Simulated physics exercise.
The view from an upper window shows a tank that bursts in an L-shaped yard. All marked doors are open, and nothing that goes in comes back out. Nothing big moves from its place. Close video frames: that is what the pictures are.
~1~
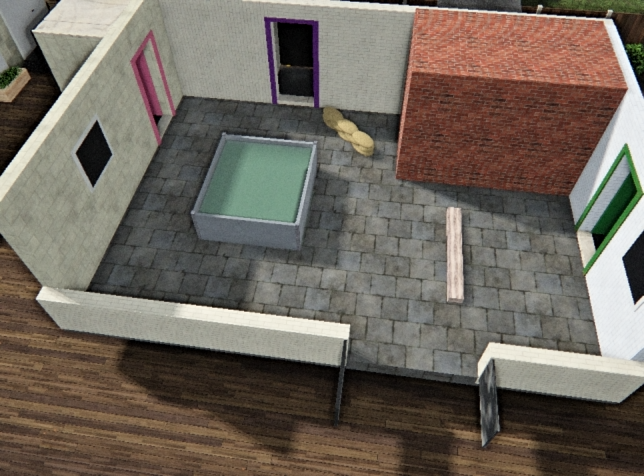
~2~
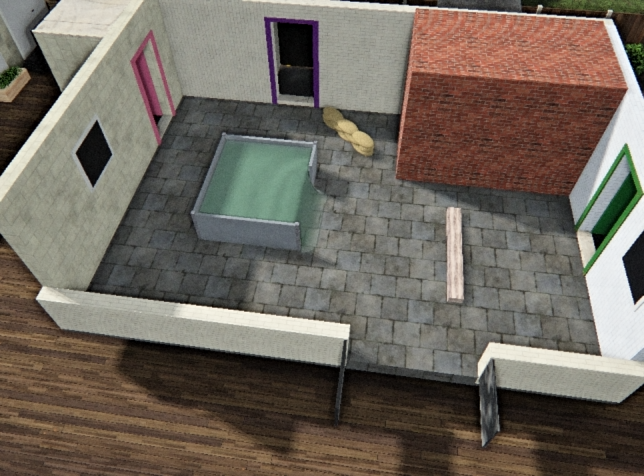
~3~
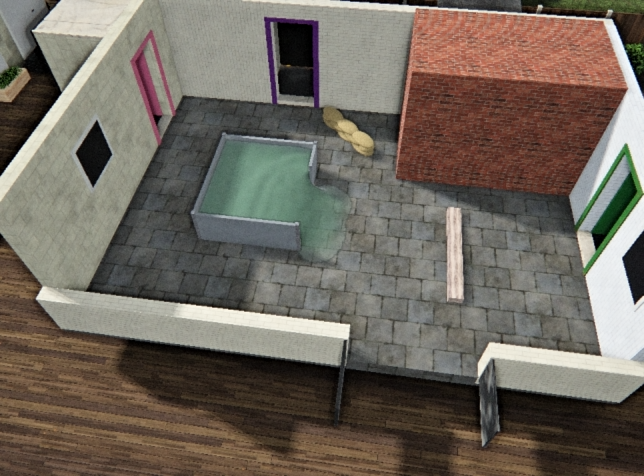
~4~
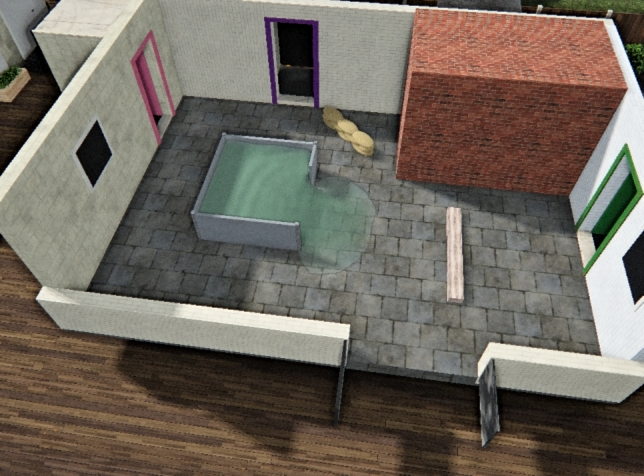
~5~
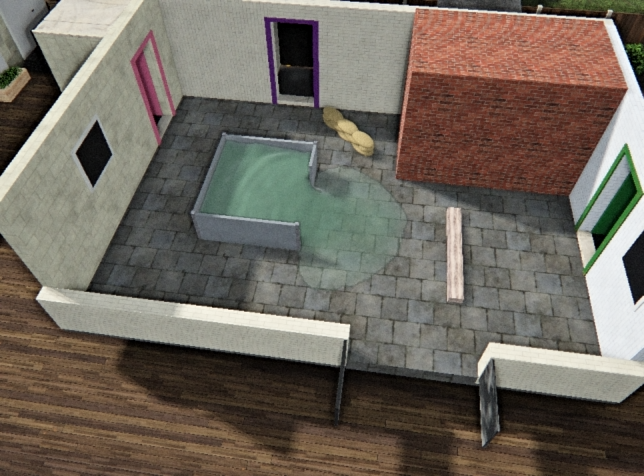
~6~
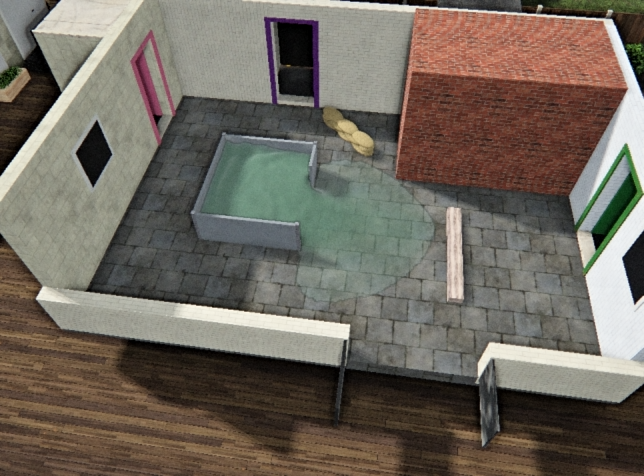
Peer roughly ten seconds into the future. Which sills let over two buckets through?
Outcome: The pink door will keep it to two buckets; the green door will be overrun; the purple door will keep it to two buckets.
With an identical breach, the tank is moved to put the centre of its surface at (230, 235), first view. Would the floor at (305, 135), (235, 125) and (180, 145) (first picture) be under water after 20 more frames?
I'd say still dry for the first, still dry for the second and still dry for the third.
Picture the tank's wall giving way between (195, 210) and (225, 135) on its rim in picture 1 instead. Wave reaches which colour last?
That's the door marked green.
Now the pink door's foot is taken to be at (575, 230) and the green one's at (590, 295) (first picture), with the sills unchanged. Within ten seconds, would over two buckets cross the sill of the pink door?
Well, in that case the pink tops the limit.
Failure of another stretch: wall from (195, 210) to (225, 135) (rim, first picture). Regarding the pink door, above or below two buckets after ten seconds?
Note: Pink door crosses the line.
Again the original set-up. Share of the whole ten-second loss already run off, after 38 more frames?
My figure is about 60 in a hundred.
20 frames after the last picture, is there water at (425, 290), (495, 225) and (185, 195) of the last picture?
First spot soaked, second soaked, third not wet.
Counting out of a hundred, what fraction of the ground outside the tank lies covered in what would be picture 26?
It comes to roughly 50 in a hundred.
A moment on, water covers 30 % of the floor; the pink door not reached, the green door not reached, the purple door not reached.
Next, water covers 45 % of the floor; the pink door not reached, the green door wet at the sill, nothing in, the purple door not reached.
Then, water covers 50 % of the floor; the pink door not reached, the green door over two buckets in, the purple door not reached.
Later, water covers 50 % of the floor; the pink door not reached, the green door over two buckets in, the purple door wet at the sill, nothing in.
In the end, water covers 70 % of the floor; the pink door not reached, the green door over two buckets in, the purple door wet at the sill, nothing in.
